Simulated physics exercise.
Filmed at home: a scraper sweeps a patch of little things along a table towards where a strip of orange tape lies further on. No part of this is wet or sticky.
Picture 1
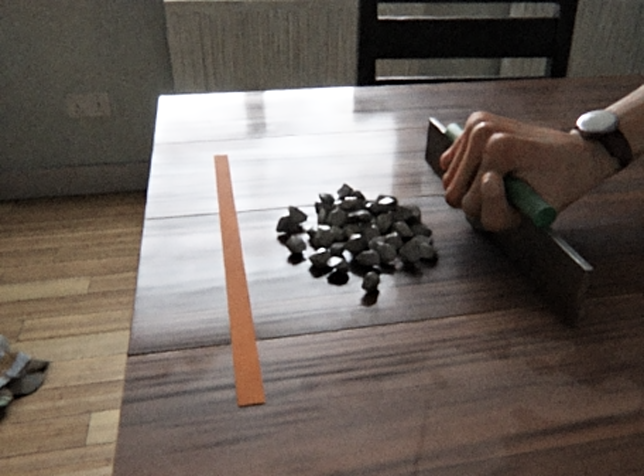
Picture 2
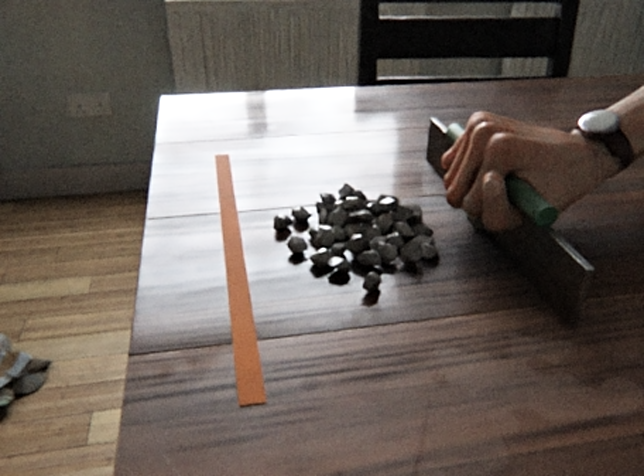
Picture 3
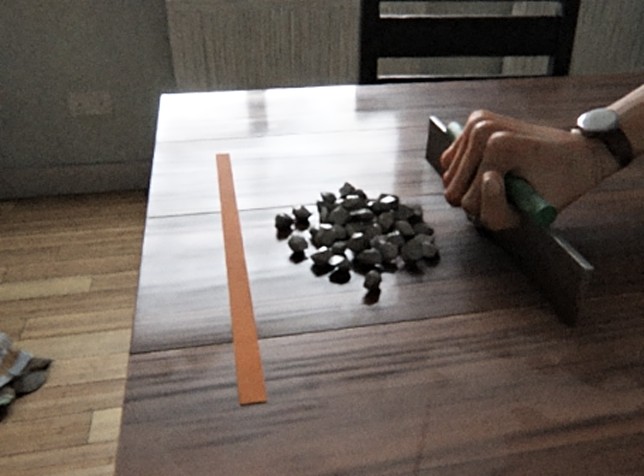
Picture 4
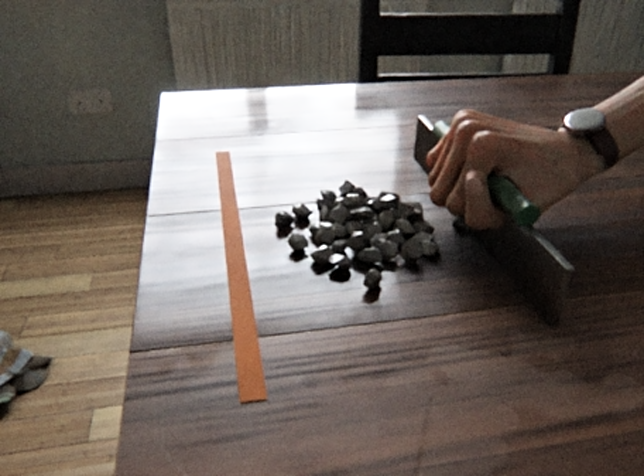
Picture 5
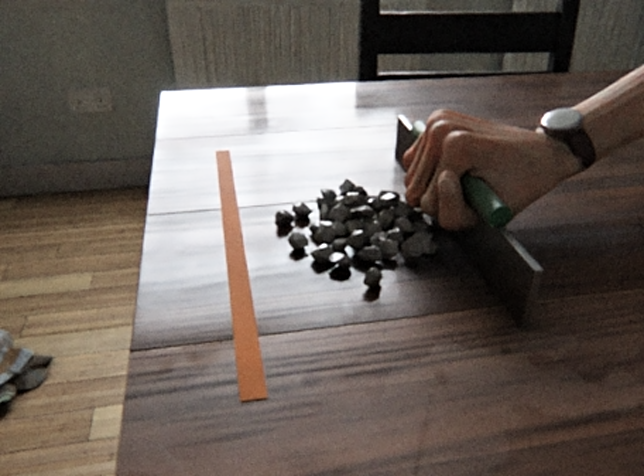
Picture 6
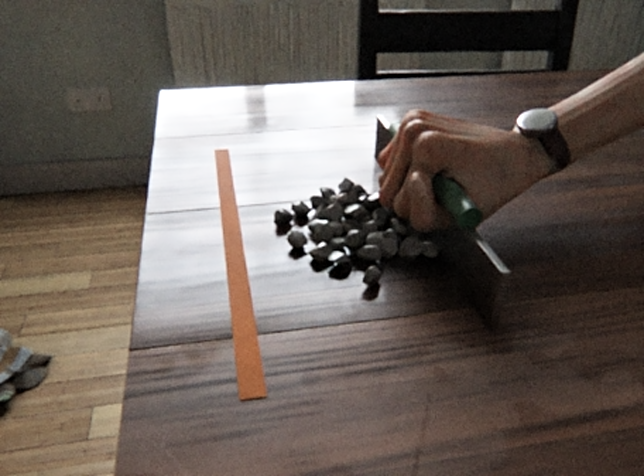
A hand gripping a scraper's green handle stayed still at first, then slid the blade left across the wooden table, reaching the heap of dark gravel and nudging it slightly toward the orange tape.
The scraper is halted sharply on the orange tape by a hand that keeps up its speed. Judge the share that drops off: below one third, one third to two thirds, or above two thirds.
Below one third.
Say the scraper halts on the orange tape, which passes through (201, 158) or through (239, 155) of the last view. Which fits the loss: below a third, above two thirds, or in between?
Try 1 - in the middle band; try 2 - under a third.
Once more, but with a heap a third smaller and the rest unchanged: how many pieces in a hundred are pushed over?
Something like 0 pieces in every hundred.
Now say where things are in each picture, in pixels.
The first picture shows scraper near (565, 279), at rest; orange tape near (221, 162), about a palm's width from the edge; edge at (139, 255); the heap near (369, 224), bits of gravel.
The second picture shows scraper near (566, 279), at rest.
The third picture shows scraper near (565, 279); the heap near (371, 223).
The fourth picture shows scraper near (547, 279).
The fifth picture shows scraper near (518, 281); the heap near (372, 219), only a few pushed along.
The sixth picture shows scraper near (487, 282); orange tape near (222, 157); edge at (140, 250); the heap near (364, 219), a little pushed along.
Shortly afterwards, scraper still moving, near (322, 182); heap all on the table, its front near (231, 218).
Next, scraper stopped at the orange tape; heap all on the table, its front near (135, 244).
Some moments later, scraper stopped at the orange tape; heap a little over the edge.
In the end, scraper stopped at the orange tape; heap a little over the edge.
